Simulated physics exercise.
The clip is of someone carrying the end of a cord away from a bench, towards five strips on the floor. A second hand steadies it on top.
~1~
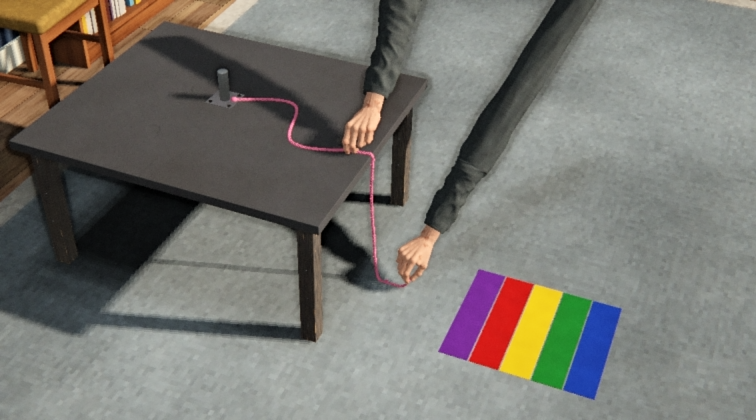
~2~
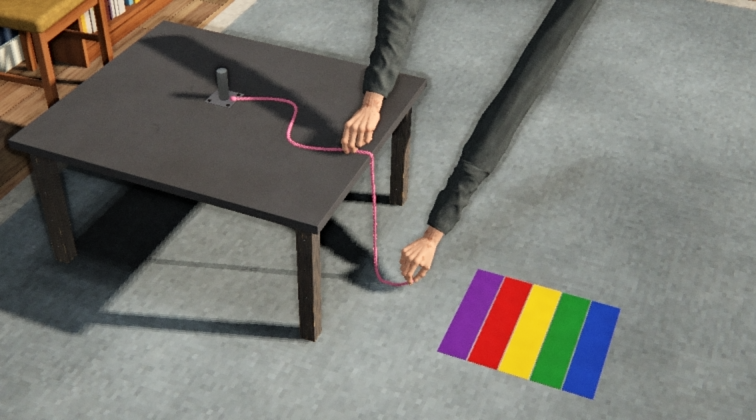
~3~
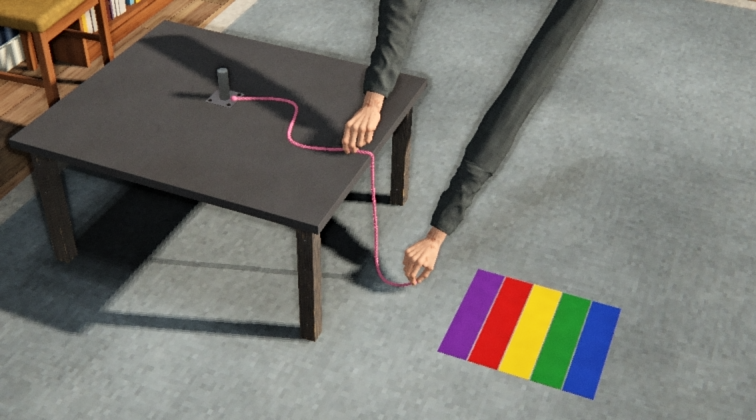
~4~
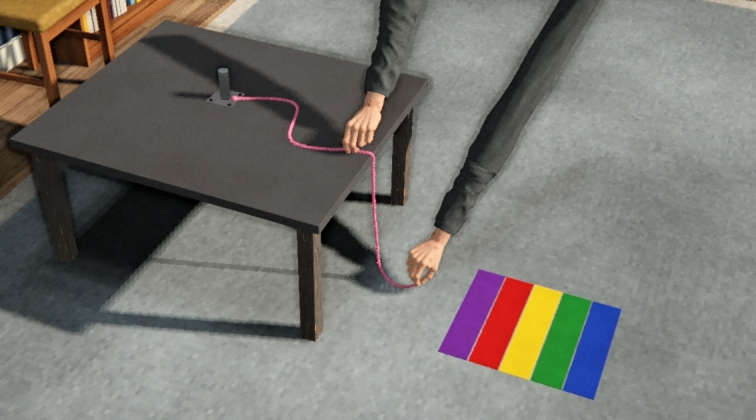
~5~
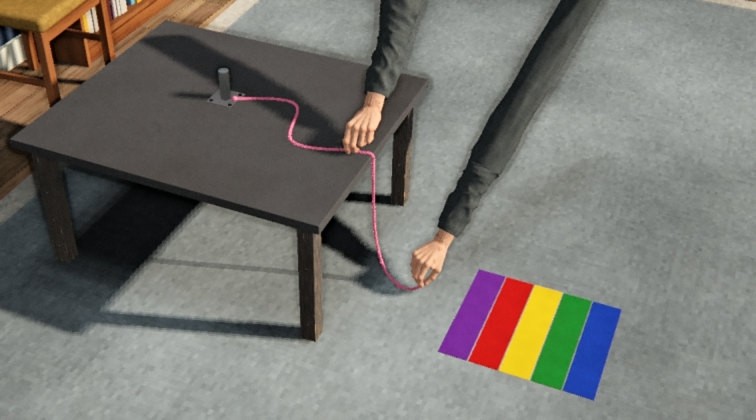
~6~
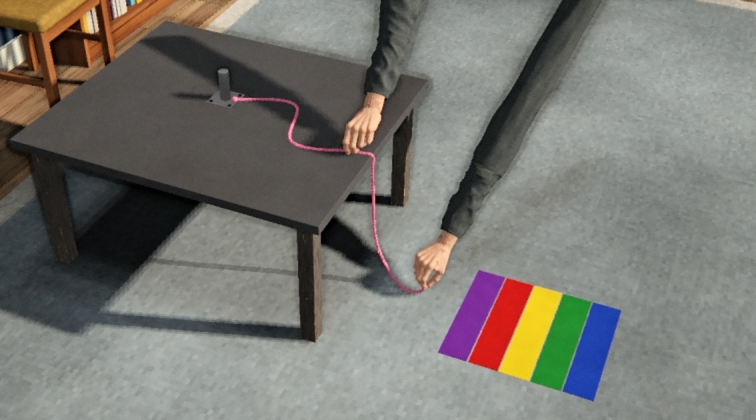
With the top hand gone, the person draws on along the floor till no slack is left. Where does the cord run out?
Over green.
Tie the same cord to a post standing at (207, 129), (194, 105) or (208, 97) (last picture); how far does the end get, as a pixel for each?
Near (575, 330), (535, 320) and (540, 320).
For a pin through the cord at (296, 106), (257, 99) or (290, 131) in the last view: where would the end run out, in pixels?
Near (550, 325), (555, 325) and (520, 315).
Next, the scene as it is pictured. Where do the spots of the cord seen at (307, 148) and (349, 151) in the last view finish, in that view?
At (361, 145), then (395, 170).
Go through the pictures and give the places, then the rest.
In the first picture, end (409, 280); purple (460, 340); red (490, 349); yellow (521, 359); green (552, 368); blue (584, 378).
In the second picture, end (413, 281); cord through (262, 99) (293, 120) (314, 148) (372, 165) (375, 219) (376, 269).
In the third picture, end (416, 282).
In the fourth picture, end (420, 283); cord through (264, 99) (294, 120) (315, 148) (373, 164) (375, 219) (381, 270).
In the fifth picture, end (423, 284).
In the sixth picture, end (427, 286); cord through (264, 99) (294, 120) (315, 149) (373, 165) (374, 220) (389, 271).
Soon after, end near (509, 310); over red.
After that, end near (542, 320); over yellow.
At the stop, end near (562, 325); over green. The end stops over the green strip.
